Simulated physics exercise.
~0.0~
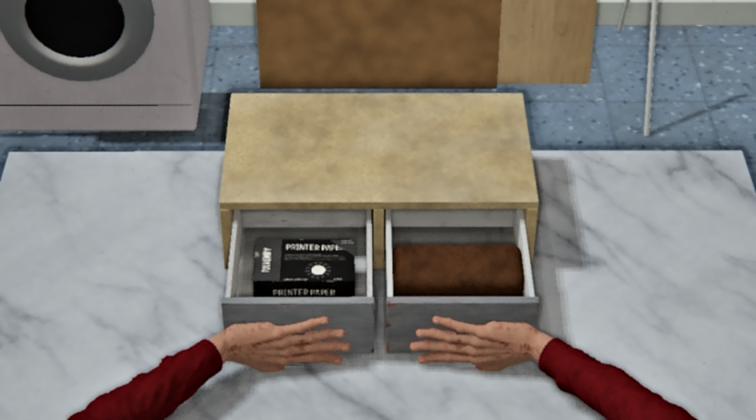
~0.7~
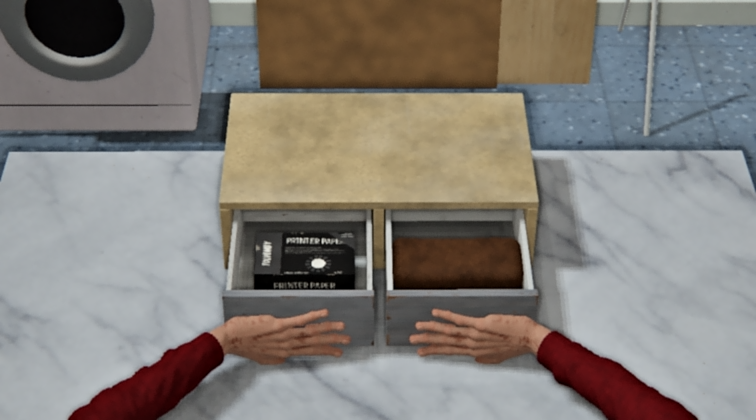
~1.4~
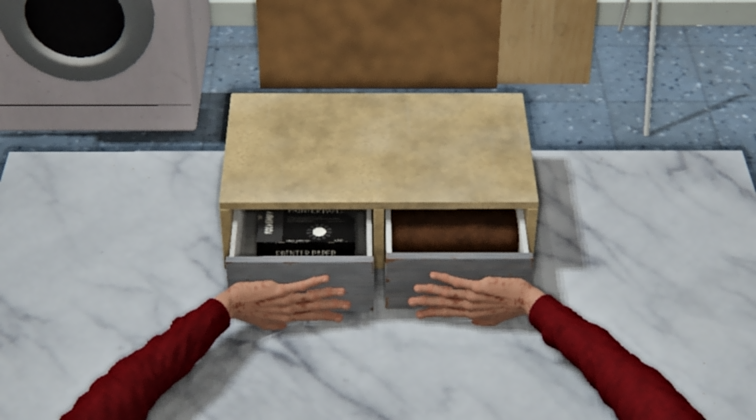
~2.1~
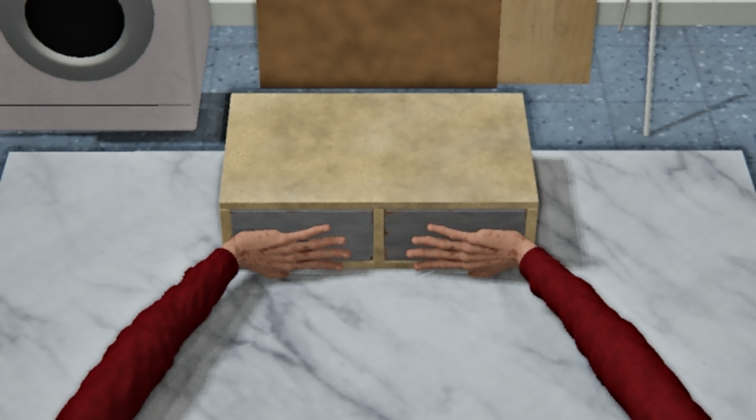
Two hands in red sleeves pushed in the open drawers of a small wooden chest, the left holding a black box of printer paper and the right a brown loaf, until both drawers shut flush with their contents out of sight.
